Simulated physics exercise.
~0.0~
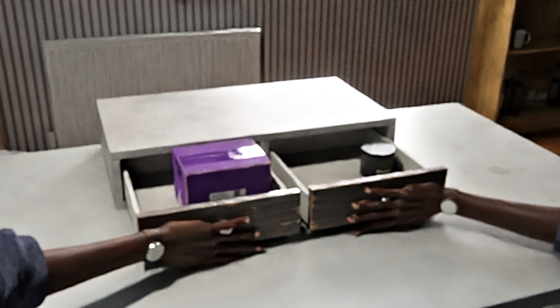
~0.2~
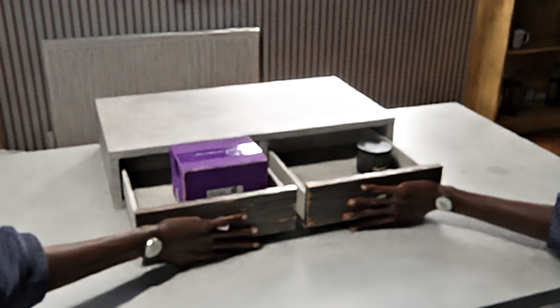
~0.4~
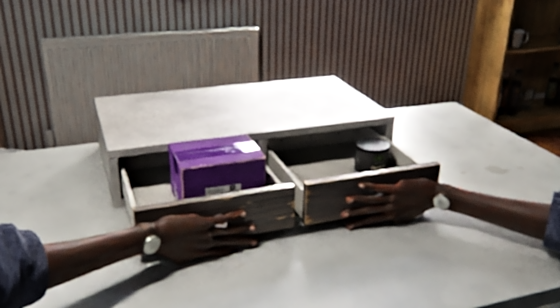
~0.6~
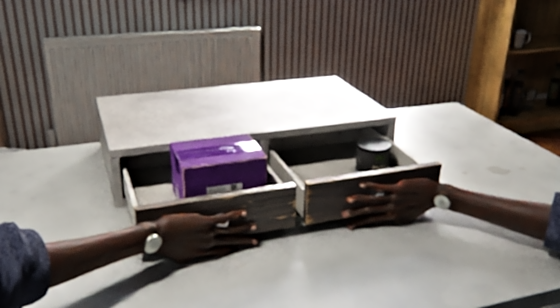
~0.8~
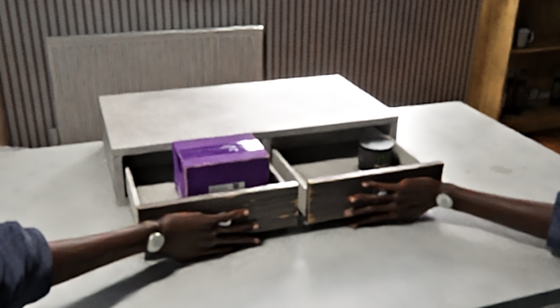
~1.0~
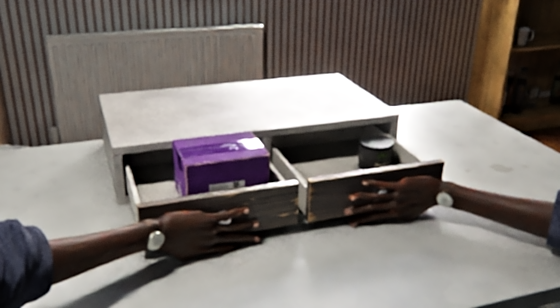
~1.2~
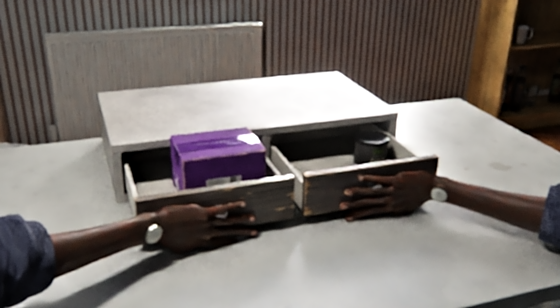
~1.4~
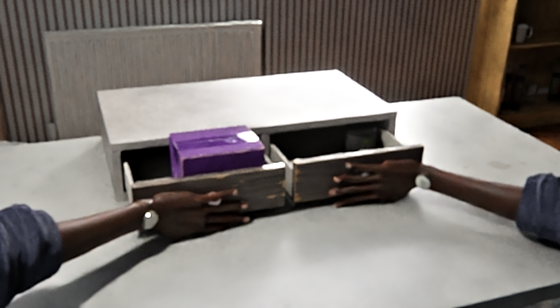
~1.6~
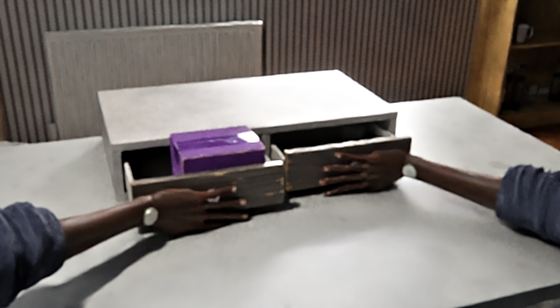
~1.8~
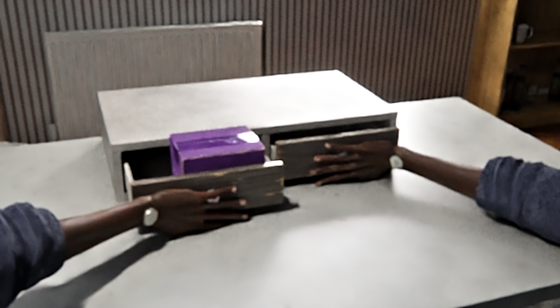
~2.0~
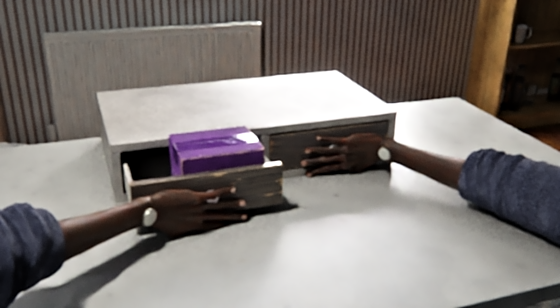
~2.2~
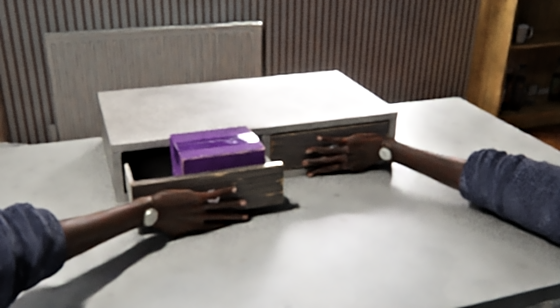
In this clip, two hands press on the fronts of two open drawers in a pale chest on a table, one holding a purple box and the other a dark pot; the right drawer slides fully shut, while the left moves in slightly and stays partly open.
